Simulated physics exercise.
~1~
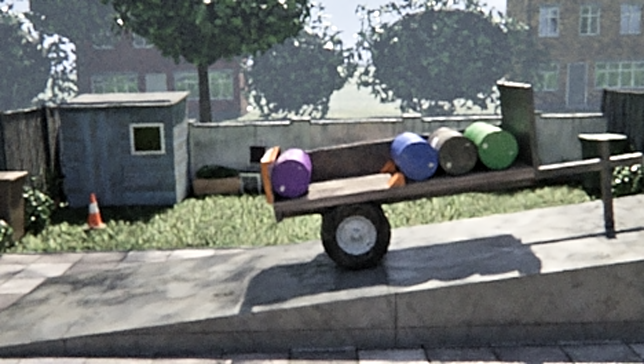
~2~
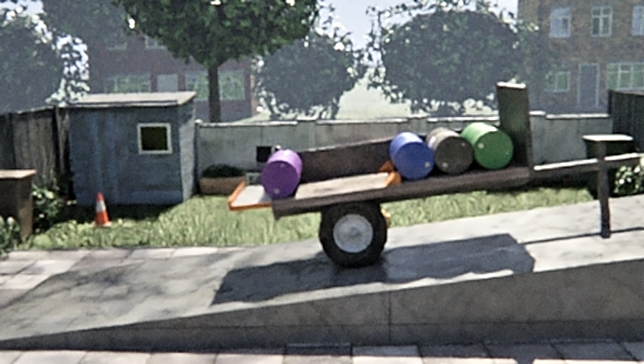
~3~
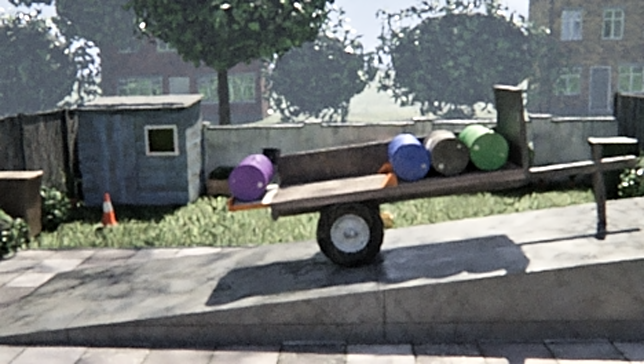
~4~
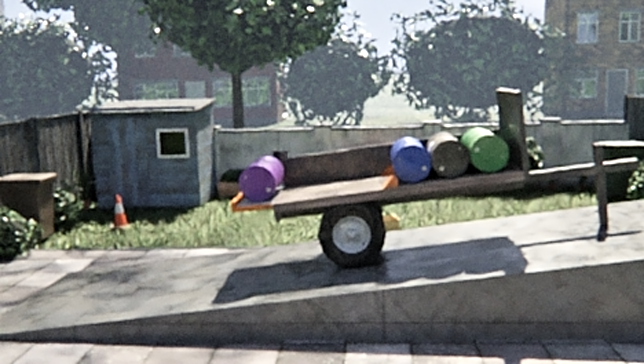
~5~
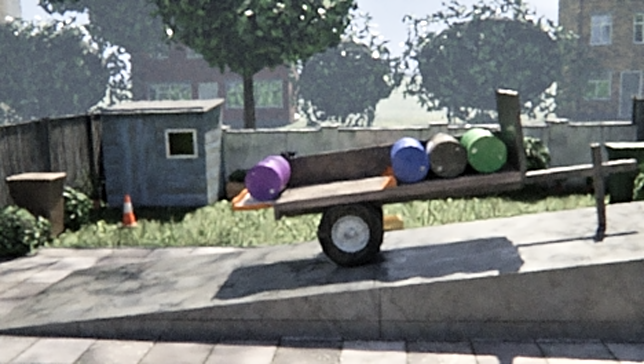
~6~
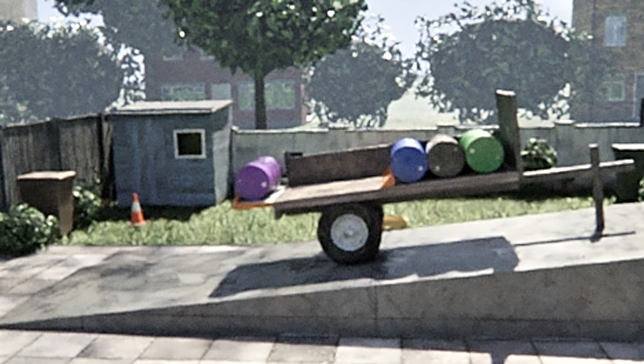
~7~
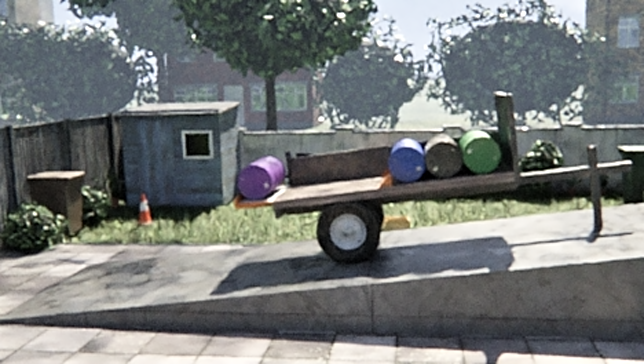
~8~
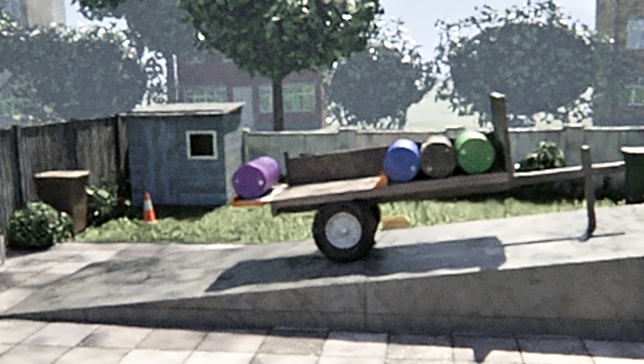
A purple drum sits against the raised tailgate of a small trailer on a slope, while blue, brown and green drums lie higher up the bed behind an orange chock. The tailgate swings down to the left until it lies open, and the purple drum rolls left after it, out onto the lowered gate. It stops short of falling, rolls back a little to the right, then slips slightly left again. The other drums stay where they are as the view drifts sideways. At the end the purple drum rests on the open gate, and none has dropped off.
